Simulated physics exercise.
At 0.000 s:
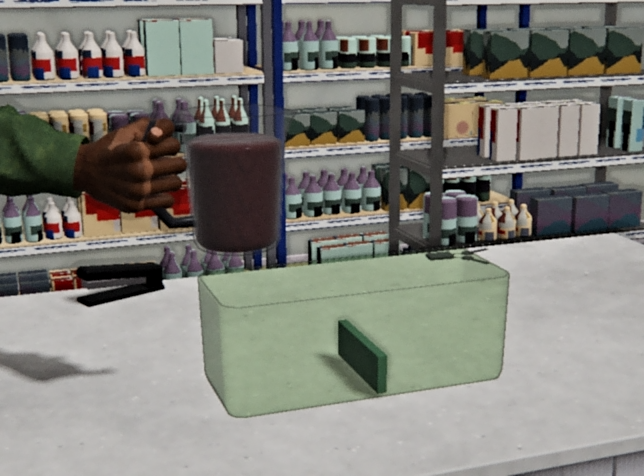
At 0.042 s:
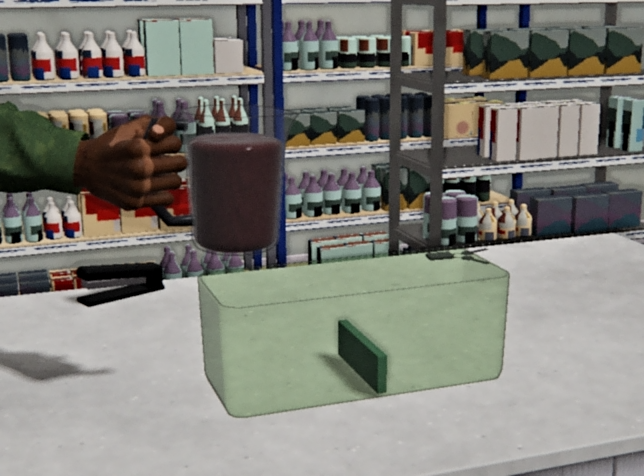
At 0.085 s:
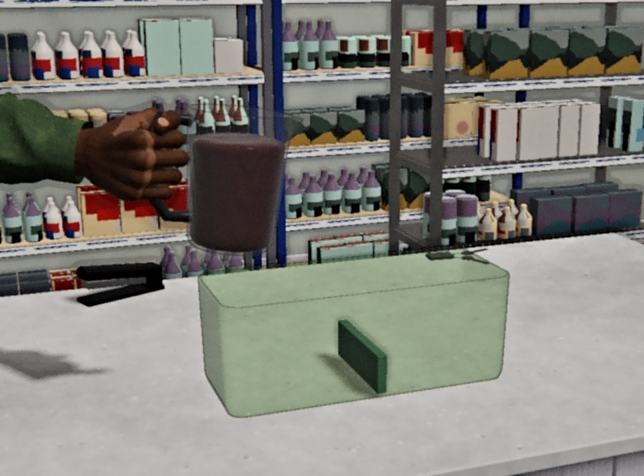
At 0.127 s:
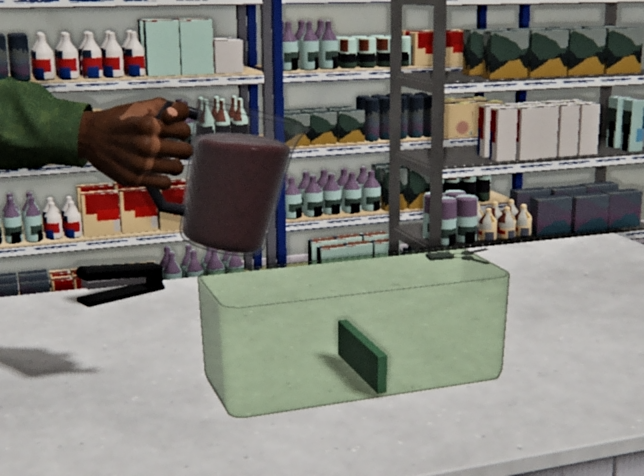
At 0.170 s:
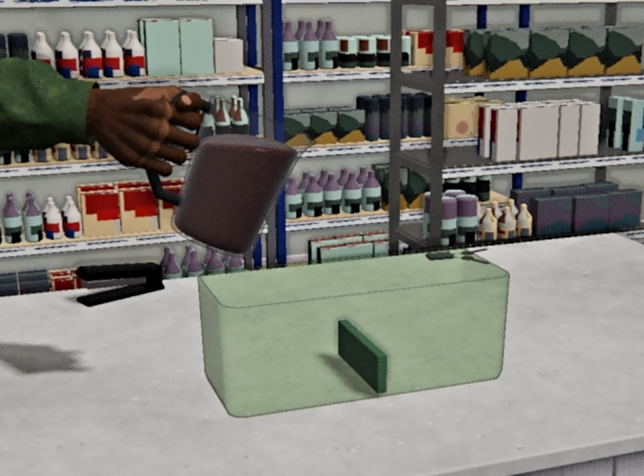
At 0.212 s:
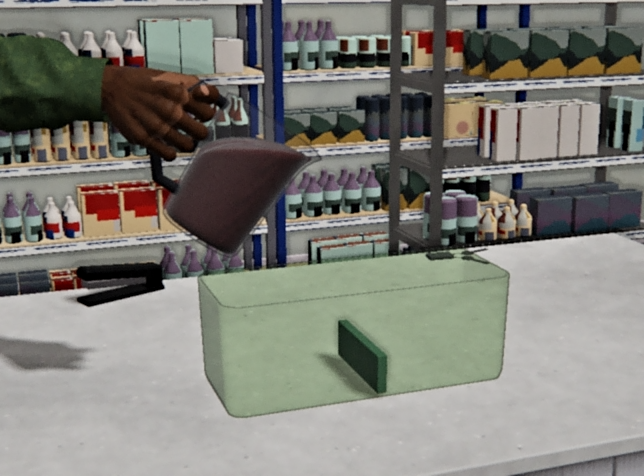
A hand in a green sleeve, at the left, holds a clear jug of dark purplish-brown wine by its handle and, almost still at first, rolls it steadily rightwards, the liquid shifting toward its right-hand lip. Below sits an empty, pale green, see-through oblong basin with a small dark green wall inside. The fixed, slightly raised view shows a pale shop counter before shelves of bottles and boxes.
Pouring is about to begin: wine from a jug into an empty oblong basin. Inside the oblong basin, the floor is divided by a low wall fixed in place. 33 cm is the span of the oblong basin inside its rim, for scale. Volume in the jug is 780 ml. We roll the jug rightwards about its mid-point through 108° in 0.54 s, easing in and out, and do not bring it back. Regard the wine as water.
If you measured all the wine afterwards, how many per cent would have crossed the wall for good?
Around 33 per cent would have crossed.
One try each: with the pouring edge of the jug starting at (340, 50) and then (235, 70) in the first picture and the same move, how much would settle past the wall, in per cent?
Near 90 in a hundred on the first go and near 5 in a hundred on the second.
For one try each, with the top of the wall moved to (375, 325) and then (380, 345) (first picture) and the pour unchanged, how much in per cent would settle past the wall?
First 5, then 15 per cent.
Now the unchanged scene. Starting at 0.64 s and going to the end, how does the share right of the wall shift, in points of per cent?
Looks like it went upward, around 12 per cent.
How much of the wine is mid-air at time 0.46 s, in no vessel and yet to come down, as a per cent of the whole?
Some 22 per cent, I reckon.
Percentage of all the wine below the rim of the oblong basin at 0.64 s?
My estimate is about 70 percent.
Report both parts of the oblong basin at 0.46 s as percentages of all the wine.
Around 9 on the left and around 10 on the right.
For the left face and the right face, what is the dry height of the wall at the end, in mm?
Left side: Around 22 mm. Right side: Around 32 mm.
After 0.46 s the tilt is 102° and 60 per cent is still to pour, 9 is left of the wall and 10 right of it.
After 0.64 s the tilt is 108° and 17 per cent is still to pour, 49 is left of the wall and 22 right of it.
After 0.83 s the tilt is 108° and 2 per cent is still to pour, 61 is left of the wall and 33 right of it.
After 1.04 s the tilt is 108° and 0 per cent is still to pour, 65 is left of the wall and 33 right of it.
In the end 65 per cent lies left of the wall, 33 right of it and 2 outside.
